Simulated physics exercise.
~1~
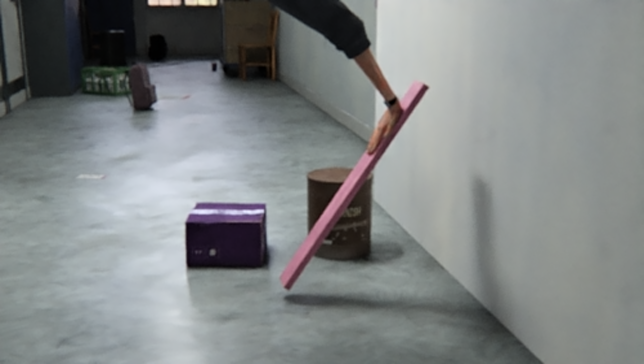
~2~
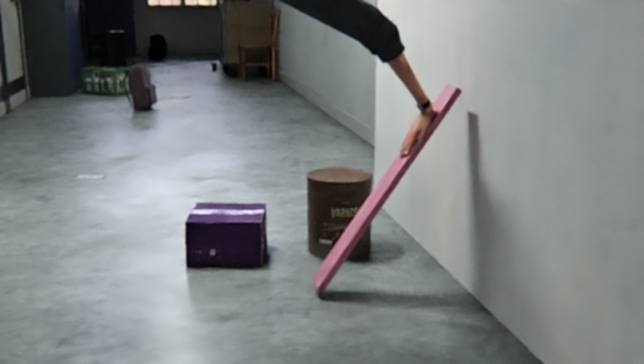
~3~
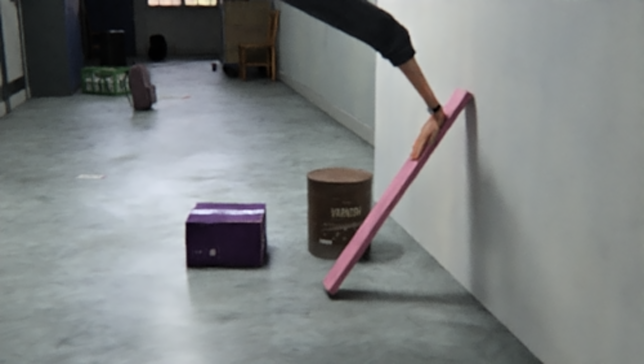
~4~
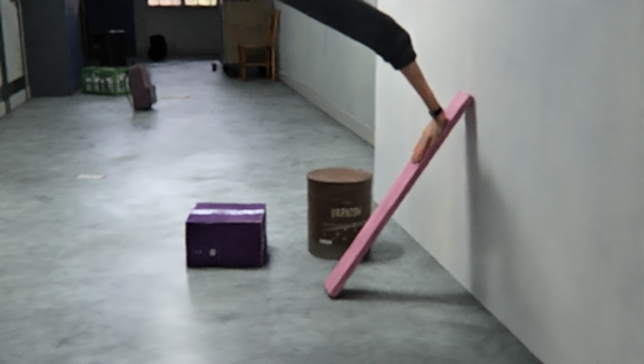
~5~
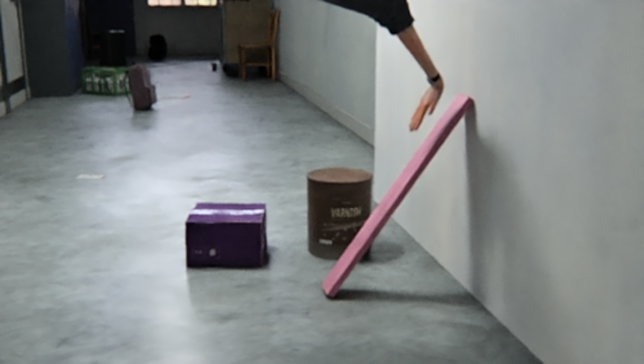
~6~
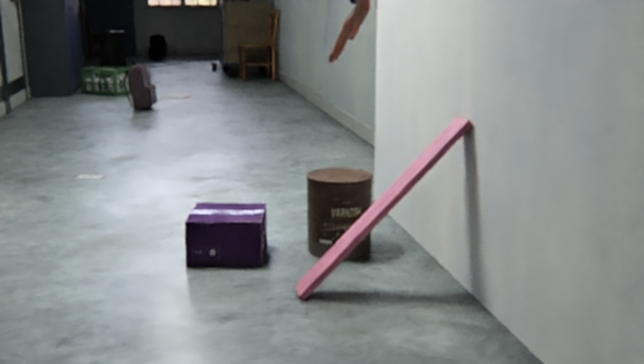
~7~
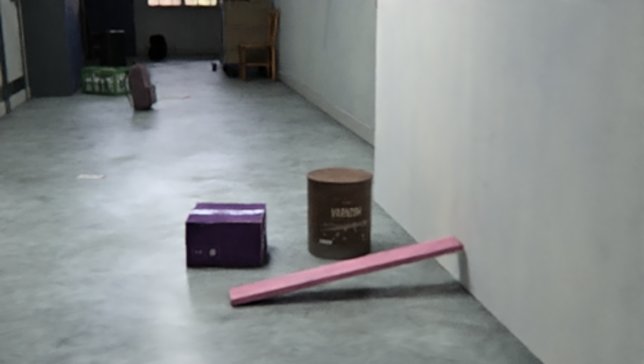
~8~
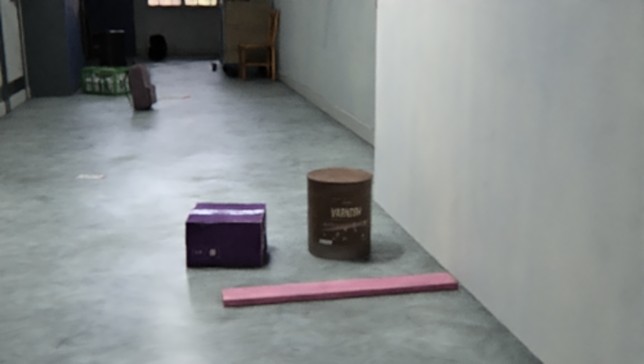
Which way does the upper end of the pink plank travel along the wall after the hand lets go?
It slides down the wall until the plank is lying on the floor.
